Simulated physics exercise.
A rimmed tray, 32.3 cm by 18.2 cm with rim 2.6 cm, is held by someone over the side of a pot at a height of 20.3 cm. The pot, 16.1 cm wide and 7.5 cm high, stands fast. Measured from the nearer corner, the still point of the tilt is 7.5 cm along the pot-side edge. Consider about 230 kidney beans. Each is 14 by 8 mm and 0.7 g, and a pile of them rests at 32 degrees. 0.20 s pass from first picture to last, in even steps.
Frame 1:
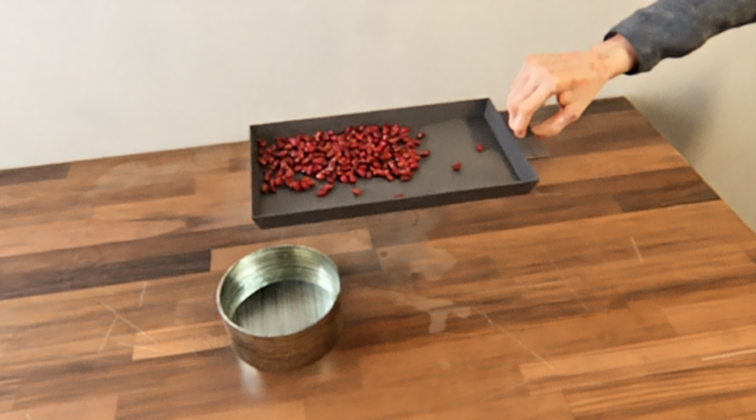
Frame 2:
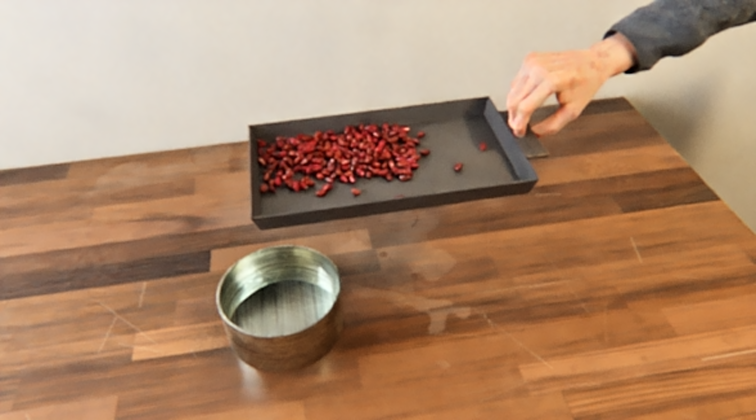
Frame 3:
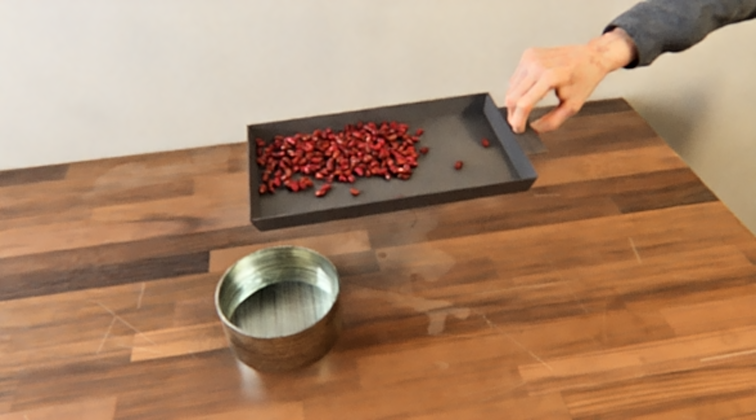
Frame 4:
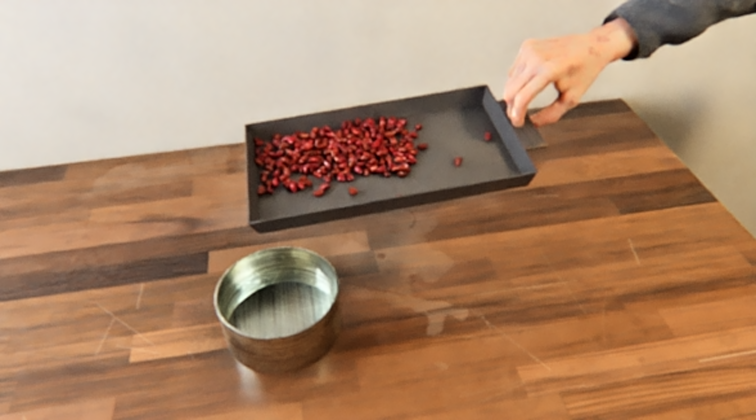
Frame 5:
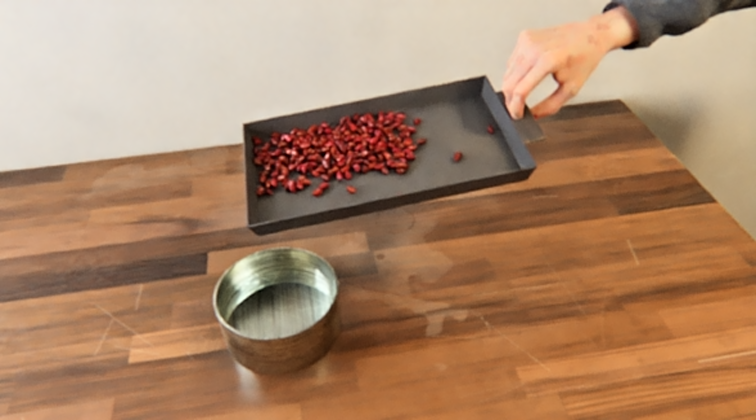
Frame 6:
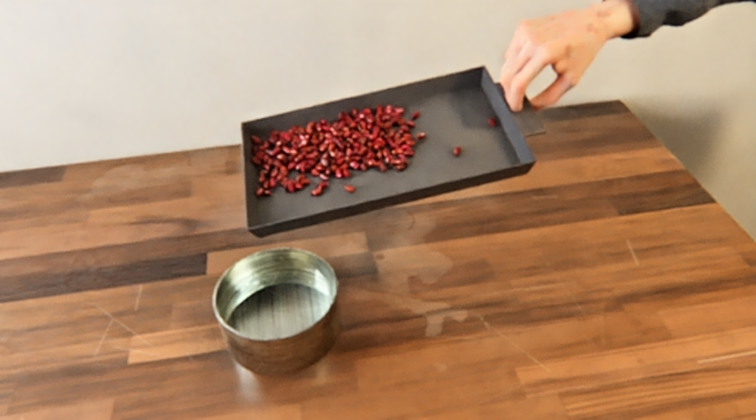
A dark rimmed tray of red kidney beans, held at its right end by a hand above a wooden table, stays nearly level, then tilts slightly down toward the left front beside a round pot, while the beans barely shift.
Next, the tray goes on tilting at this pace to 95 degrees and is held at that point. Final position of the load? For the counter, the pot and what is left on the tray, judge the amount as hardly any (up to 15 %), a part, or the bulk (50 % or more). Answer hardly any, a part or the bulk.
Counter: Hardly any; pot: The bulk; tray: Hardly any.
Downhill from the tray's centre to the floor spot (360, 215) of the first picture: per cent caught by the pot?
Roughly 90 per cent.
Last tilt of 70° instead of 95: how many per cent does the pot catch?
In that case it comes to about 70 in a hundred.
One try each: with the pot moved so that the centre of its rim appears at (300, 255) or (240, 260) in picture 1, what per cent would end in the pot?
That gives roughly 5 per cent and then 20 per cent.
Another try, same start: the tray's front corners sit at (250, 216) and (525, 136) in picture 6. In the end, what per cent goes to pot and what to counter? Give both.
That works out as pot 35 and counter 65.
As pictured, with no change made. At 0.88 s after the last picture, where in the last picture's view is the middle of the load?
(261, 230) or thereabouts.
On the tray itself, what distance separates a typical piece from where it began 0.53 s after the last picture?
Around 10 centimetres.
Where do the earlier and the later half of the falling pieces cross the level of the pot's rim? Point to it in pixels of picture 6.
At roughly (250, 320) first, later on at (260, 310).
Then, 0.53 s after the last picture, tilt 51 degrees; the tray holds 100 %, the pot 0 %.
Then, 0.88 s after the last picture, tilt 77 degrees; the tray holds 70 %, the pot 20 %.
Then, 1.32 s after the last picture, tilt 95 degrees; the tray holds 5 %, the pot 90 %.
In the end, counter 5 %, pot 95 %, tray 0 %.
